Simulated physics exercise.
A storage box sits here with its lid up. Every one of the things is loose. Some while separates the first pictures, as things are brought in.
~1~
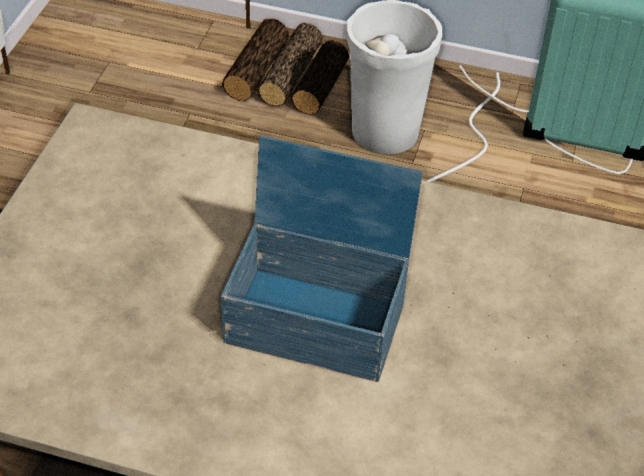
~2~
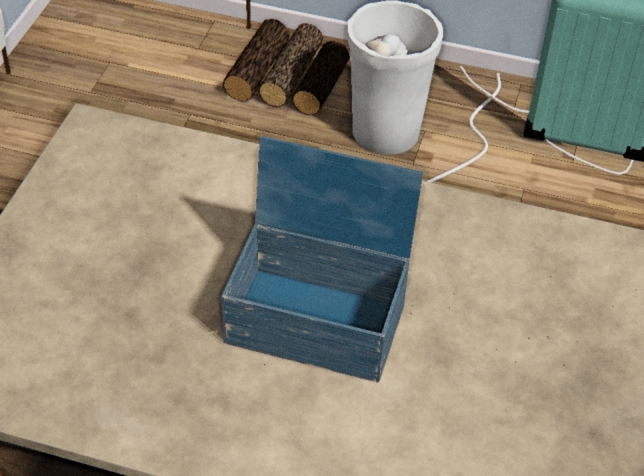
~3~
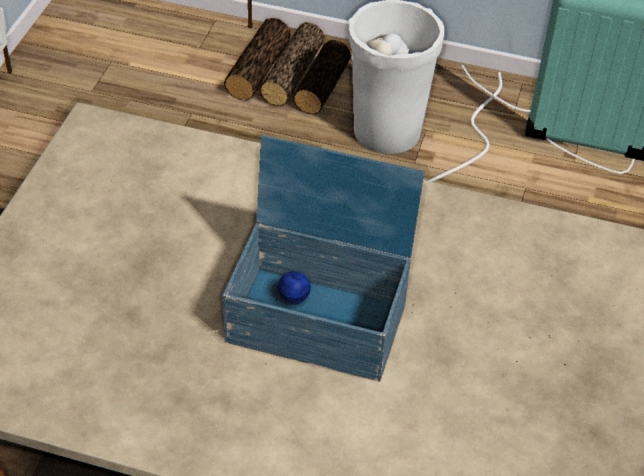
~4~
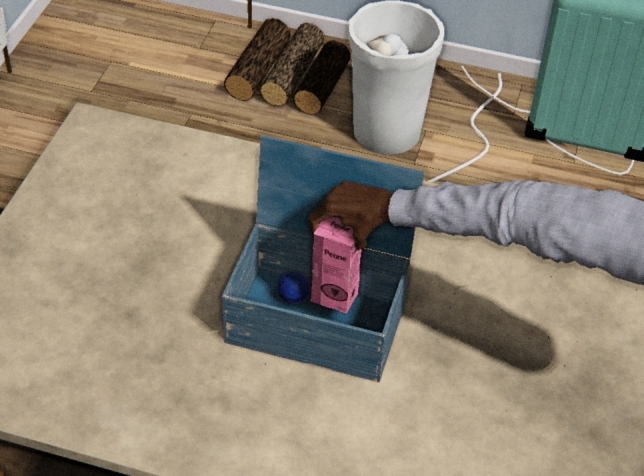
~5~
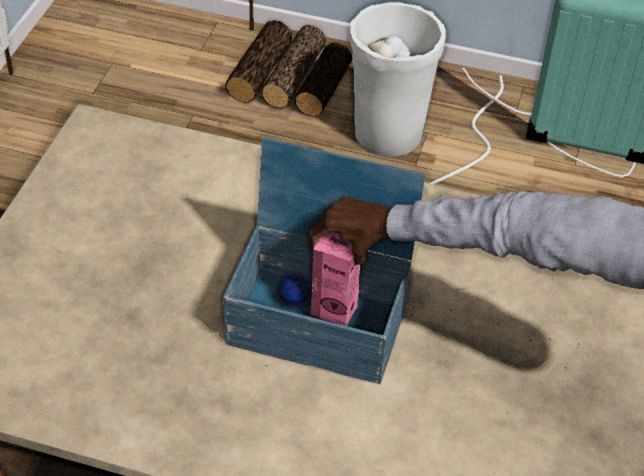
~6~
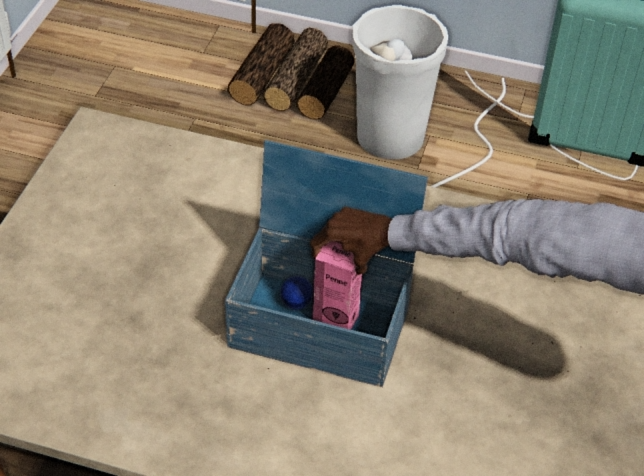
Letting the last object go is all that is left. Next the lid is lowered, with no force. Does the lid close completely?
No.
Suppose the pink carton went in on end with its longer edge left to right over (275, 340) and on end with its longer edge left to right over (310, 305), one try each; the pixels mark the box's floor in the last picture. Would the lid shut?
First time it won't go down, and next time it drops into place.
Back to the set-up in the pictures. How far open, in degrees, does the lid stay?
Lid angle from rim - close to 55°.
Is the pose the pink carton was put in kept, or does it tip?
It stays as it was set.
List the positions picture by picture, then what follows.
The last thing is not in view yet, in the first picture.
The last thing is not in view yet, in the second picture.
The last thing is not in view yet; blue ball (294, 288), in the third picture.
Still above its spot; pink carton (336, 265); blue ball (293, 288), in the fourth picture.
Still above its spot; pink carton (336, 279); blue ball (295, 290), in the fifth picture.
Put in, still held; pink carton (338, 289); blue ball (297, 293), in the sixth picture.
Then, 1.00 s past the last view, lid starting down.
Then, 1.20 s past the last view, pink carton resting near (338, 289).
Then, 1.40 s past the last view, lid 72° above the rim.
Then, 1.60 s past the last view, lid 58° above the rim.
Finally, lid 56° above the rim; both still in place. Final places as the last picture's camera would see them, pink carton near (338, 289).
